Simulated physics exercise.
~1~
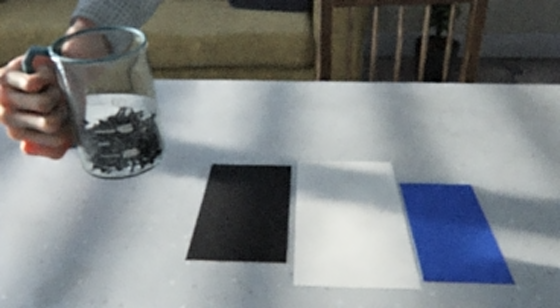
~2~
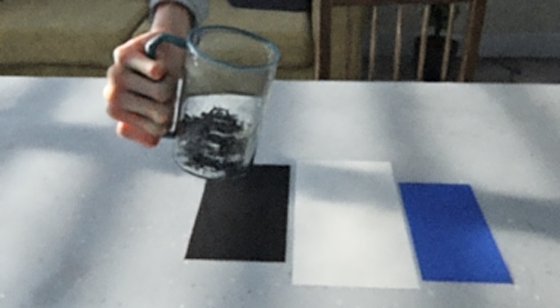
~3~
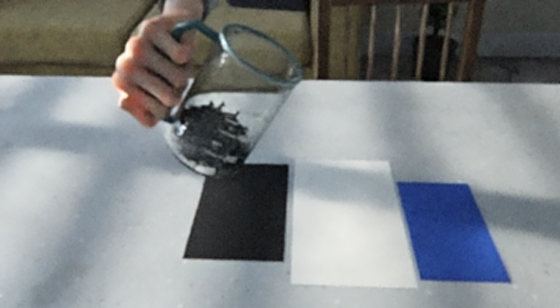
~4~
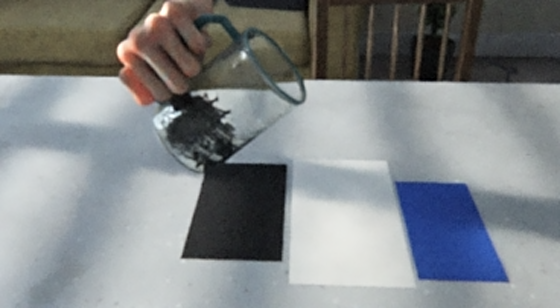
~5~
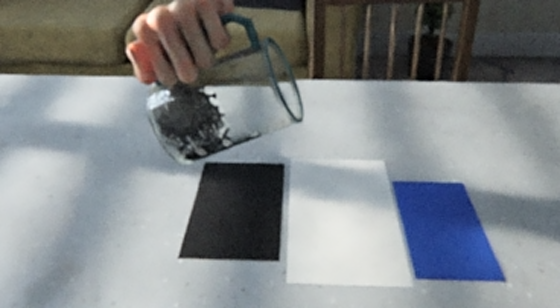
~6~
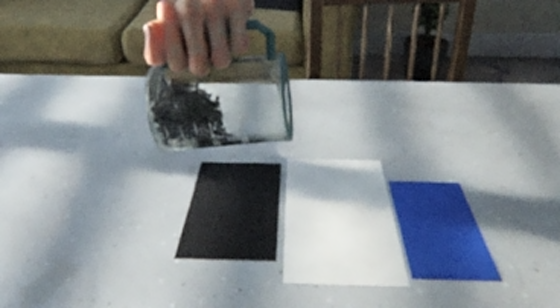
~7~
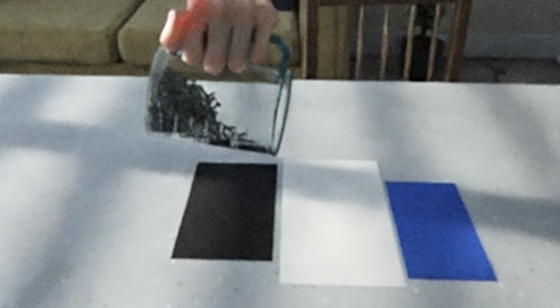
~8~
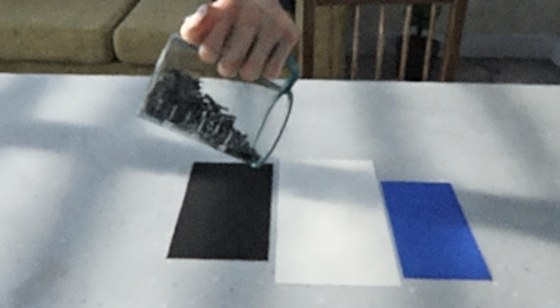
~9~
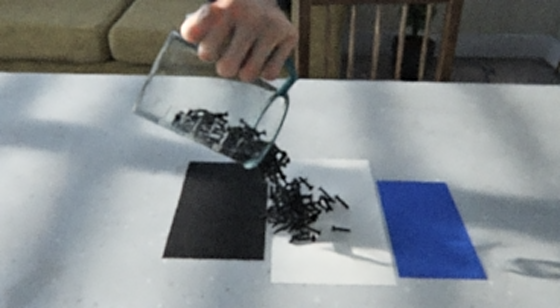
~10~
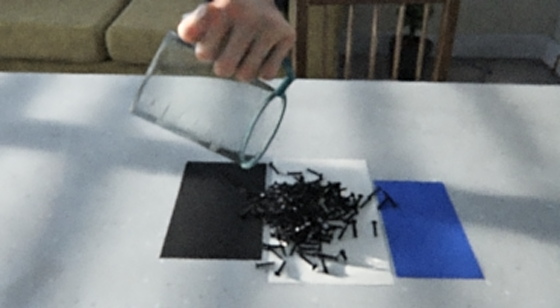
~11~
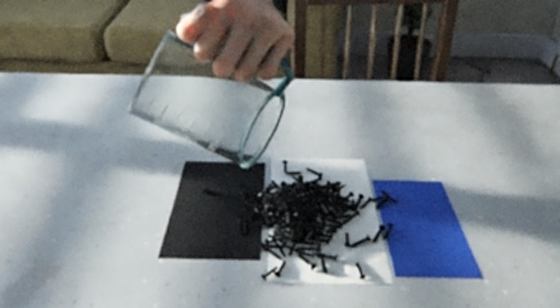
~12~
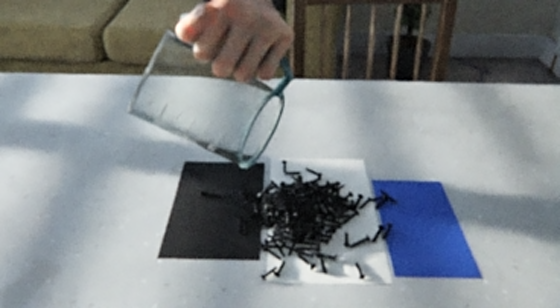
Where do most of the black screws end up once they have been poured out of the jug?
Most of the screws come to rest on the white mat. The black mat, the blue mat and the bare table each have only a few screws or none.
